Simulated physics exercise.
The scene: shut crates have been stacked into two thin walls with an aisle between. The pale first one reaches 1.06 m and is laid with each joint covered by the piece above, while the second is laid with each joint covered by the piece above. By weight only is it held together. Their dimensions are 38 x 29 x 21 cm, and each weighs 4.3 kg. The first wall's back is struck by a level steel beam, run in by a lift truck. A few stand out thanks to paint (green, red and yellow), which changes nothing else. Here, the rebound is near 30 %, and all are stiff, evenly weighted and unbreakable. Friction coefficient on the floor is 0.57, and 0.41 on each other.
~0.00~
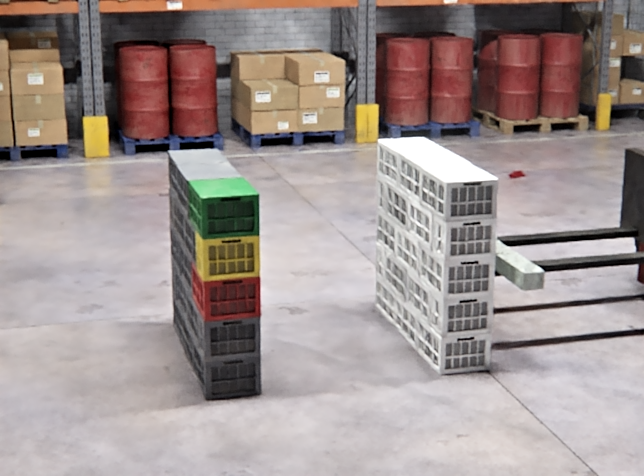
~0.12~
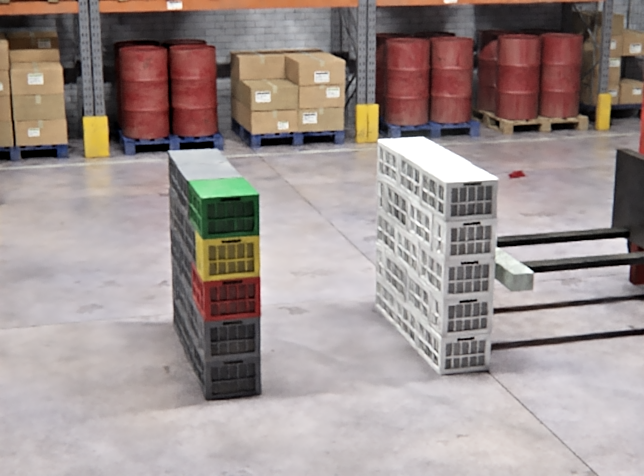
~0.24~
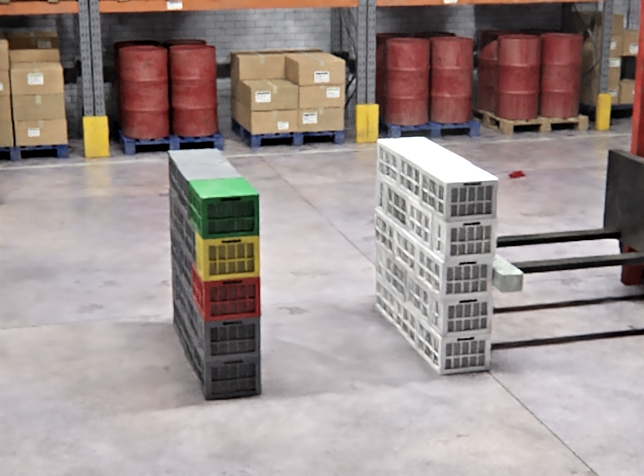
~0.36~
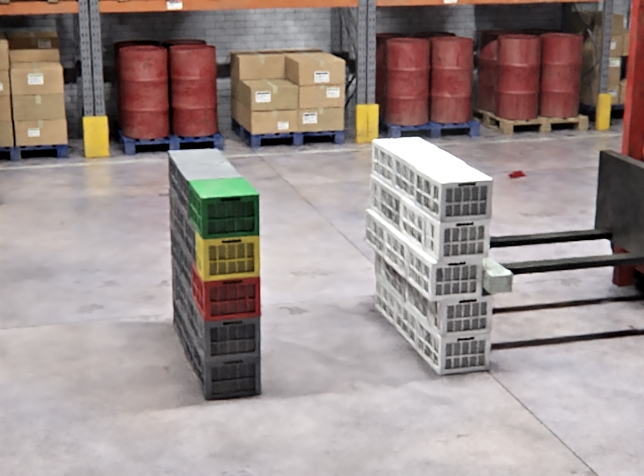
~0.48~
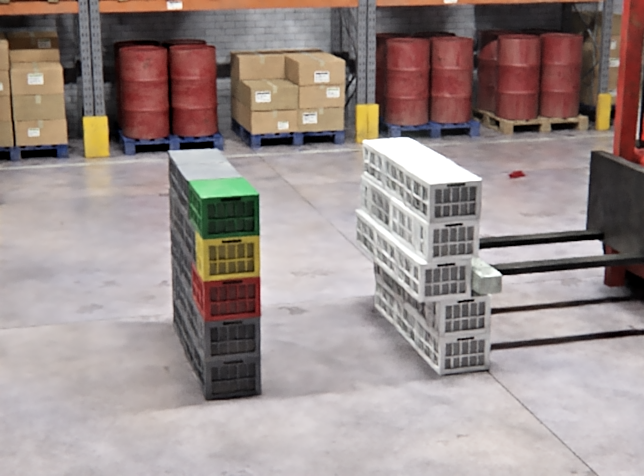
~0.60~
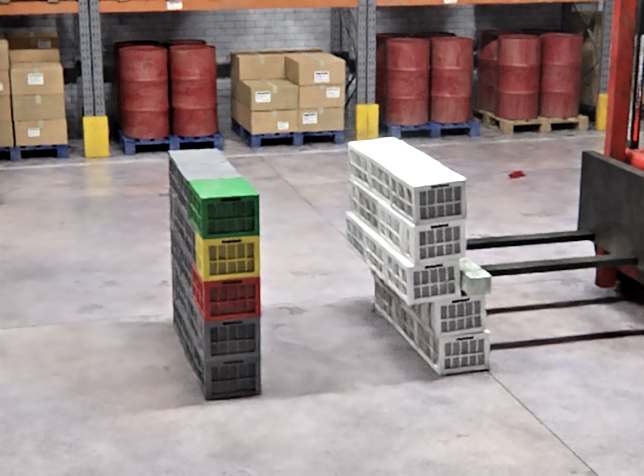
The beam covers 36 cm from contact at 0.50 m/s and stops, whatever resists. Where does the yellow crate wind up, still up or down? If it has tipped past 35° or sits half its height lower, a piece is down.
Once all is still, the yellow crate is still up.
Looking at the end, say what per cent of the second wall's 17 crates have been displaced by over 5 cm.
Share: 0 in a hundred.
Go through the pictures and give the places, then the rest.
In the first picture (pixels give the middle of a visible side), beam (532, 281) 11 cm from the wall; yellow crate (232, 258); green crate (231, 217); red crate (233, 299); none of the others has stirred.
The second picture shows beam (522, 282) 50 mm from the wall; yellow crate (232, 258).
The third picture shows beam (511, 283) 10 mm in; yellow crate (232, 258).
The fourth picture shows beam (500, 284) 7 cm in; yellow crate (232, 258).
The fifth picture shows beam (490, 285) 13 cm in; yellow crate (232, 258).
The sixth picture shows beam (479, 286) 19 cm in; yellow crate (232, 258); green crate (231, 217); red crate (233, 299); none of the others has stirred.
After 0.72 s, 0 of the pale wall down; none of the 17 crates of the second wall down; yellow crate unmoved.
After 1.18 s, 10 of the pale wall down; none of the 17 crates of the second wall down; yellow crate unmoved.
After 1.36 s, 10 of the pale wall down; none of the 17 crates of the second wall down, 6 disturbed; yellow crate unmoved.
In the end (1.9 s), 10 of the pale wall down; none of the 17 crates of the second wall down, 10 disturbed; yellow crate 23 mm from its place; green crate unmoved; red crate 33 mm from its place. From the last view, middles, yellow crate near (224, 254), green crate near (223, 208).
